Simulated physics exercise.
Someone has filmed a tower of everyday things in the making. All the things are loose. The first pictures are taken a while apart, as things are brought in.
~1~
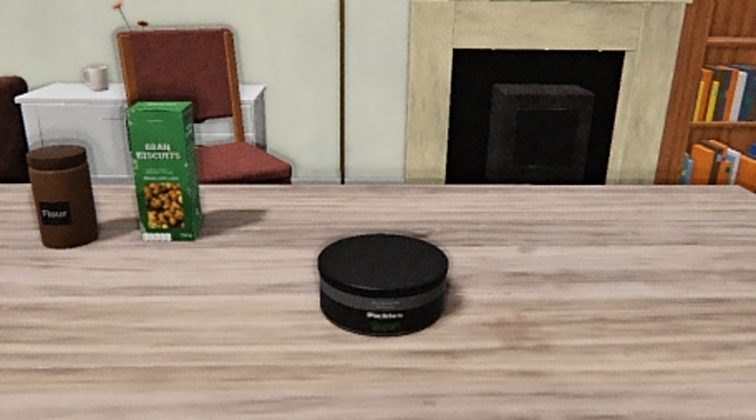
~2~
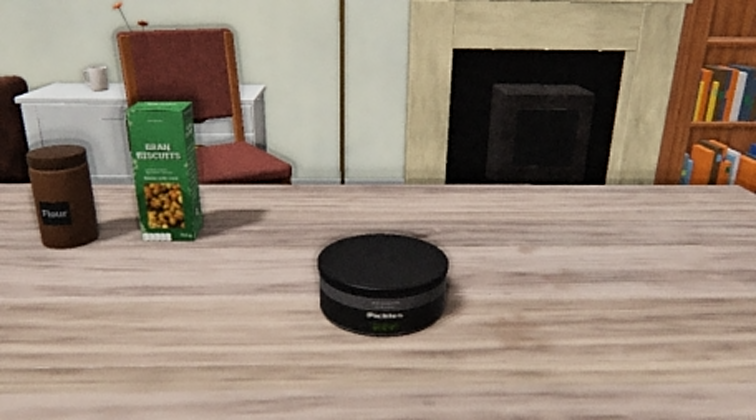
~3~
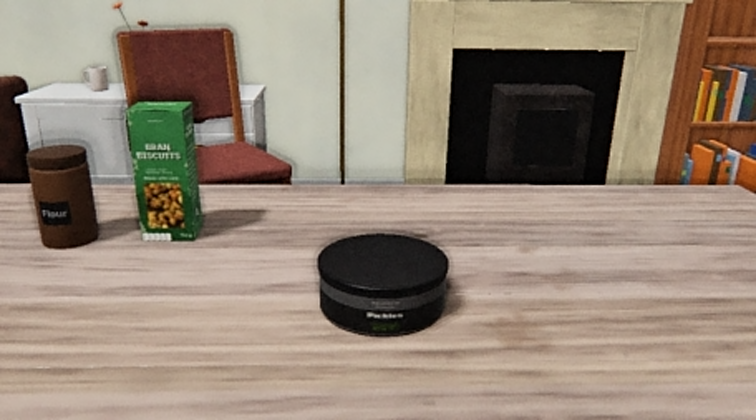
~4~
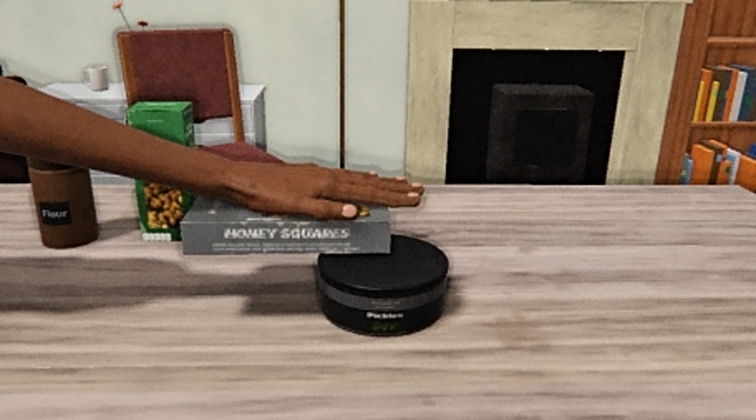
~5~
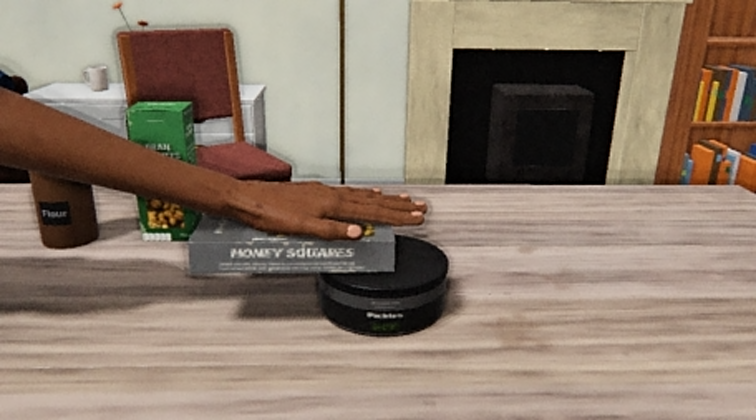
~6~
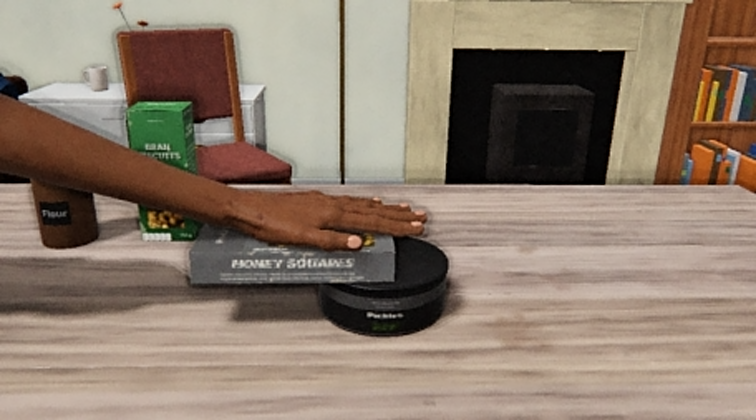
A grey packet labelled Honey Squares, held under a hand reaching in from the left, appears above a wooden table and lowers slightly, shifting a little right, onto the black tub's left side, the hand still on it. The fixed, slightly raised view shows a room with a red chair and dark fireplace behind. A brown jar and green carton stand unmoving at left.
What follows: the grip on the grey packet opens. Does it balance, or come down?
As it turns out, it gives way.
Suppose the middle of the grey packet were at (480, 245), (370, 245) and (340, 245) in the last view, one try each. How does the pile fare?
First try: It loses its balance; second try: It keeps its balance; third try: It holds.
Then, 0.30 s after the last picture, grey packet tipped 27° from how it was near (297, 252).
Then, 1.00 s after the last picture, grey packet tipped 28° from how it was near (294, 254).
Then, 1.80 s after the last picture, grey packet tipped 28° from how it was near (292, 254).
Then, 2.60 s after the last picture, grey packet tipped 27° from how it was near (291, 255).
At rest, left askew, grey packet; the other 3 in place. Seen from the same camera at the end, grey packet near (290, 255). The pile loses its balance.
